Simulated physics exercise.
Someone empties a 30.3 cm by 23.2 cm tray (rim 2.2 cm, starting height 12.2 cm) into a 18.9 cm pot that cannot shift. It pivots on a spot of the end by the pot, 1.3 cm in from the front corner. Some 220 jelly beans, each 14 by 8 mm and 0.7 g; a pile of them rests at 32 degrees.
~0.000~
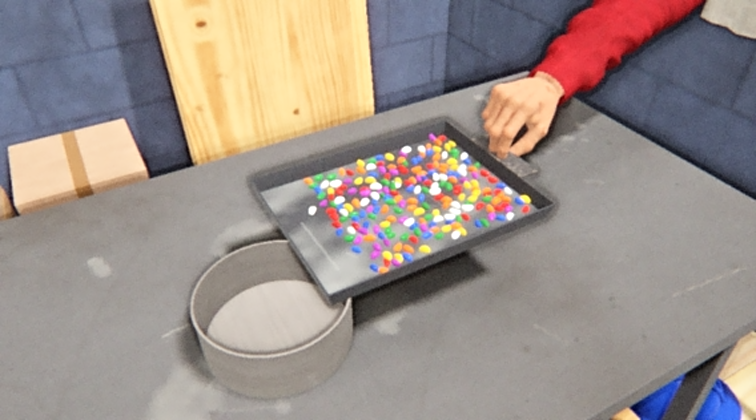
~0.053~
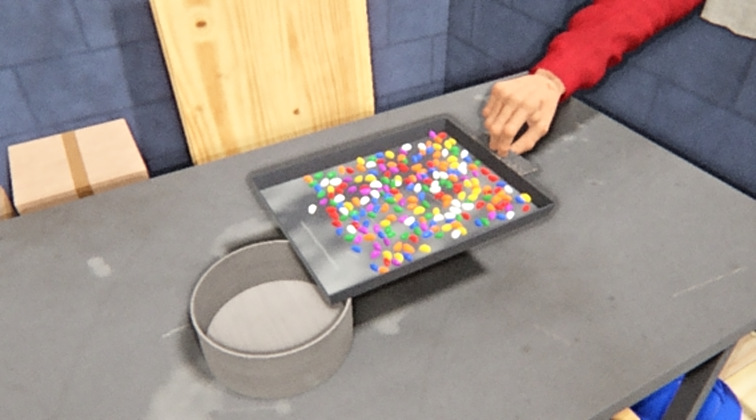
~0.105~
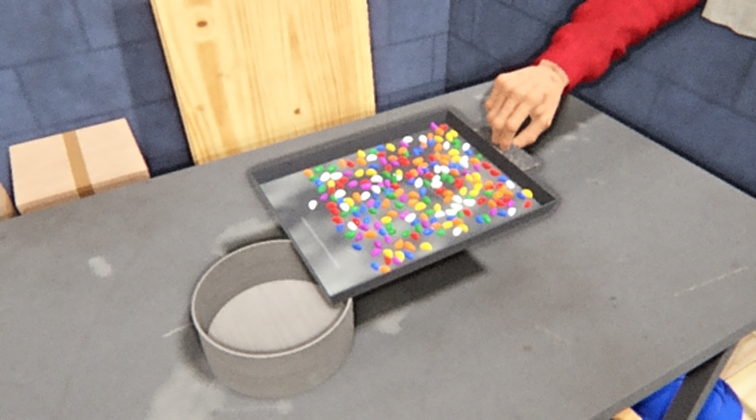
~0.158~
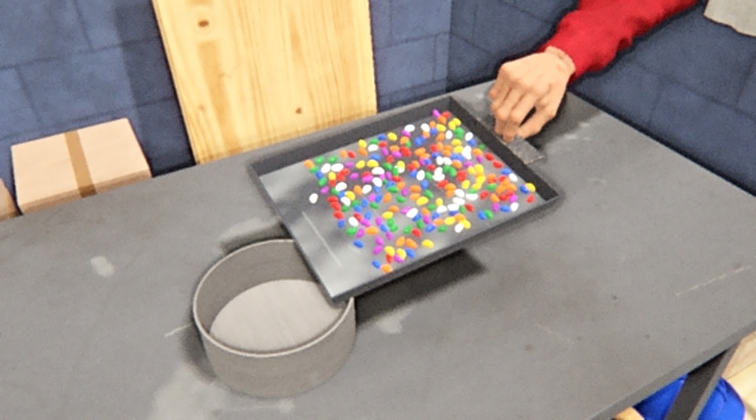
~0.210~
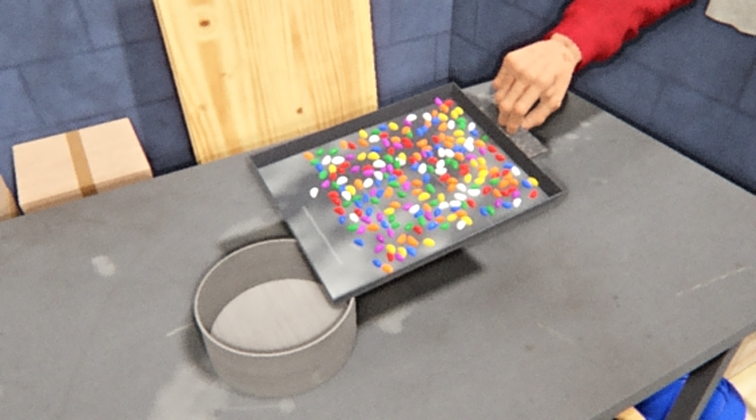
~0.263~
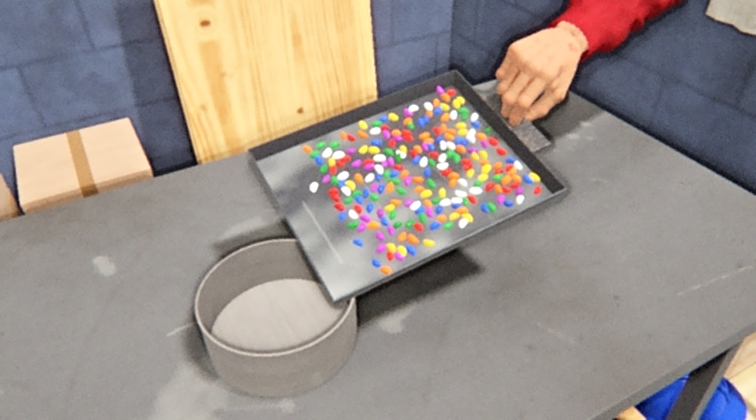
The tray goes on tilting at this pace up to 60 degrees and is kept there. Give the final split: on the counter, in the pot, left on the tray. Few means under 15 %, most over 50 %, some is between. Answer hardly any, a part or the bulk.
On the counter: A part; in the pot: Hardly any; left on the tray: The bulk.
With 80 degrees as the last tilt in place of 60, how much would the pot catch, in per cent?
In that case some 0 per cent.
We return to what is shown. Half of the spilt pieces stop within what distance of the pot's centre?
Some 20 cm.
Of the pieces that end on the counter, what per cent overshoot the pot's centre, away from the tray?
About 30 per cent.
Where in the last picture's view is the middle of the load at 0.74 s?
Around (419, 237).
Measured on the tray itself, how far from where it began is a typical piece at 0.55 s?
Roughly 5 cm.
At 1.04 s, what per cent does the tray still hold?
About 75 per cent.
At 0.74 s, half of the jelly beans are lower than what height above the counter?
About 18 cm.
After 0.55 s, tilt 38 degrees; the tray holds 100 %, the pot 0 %.
After 0.74 s, tilt 53 degrees; the tray holds 100 %, the pot 0 %.
After 1.04 s, tilt 60 degrees; the tray holds 75 %, the pot 0 %.
By 2.2 s all is still; counter 30 %, pot 0 %, tray 70 %.
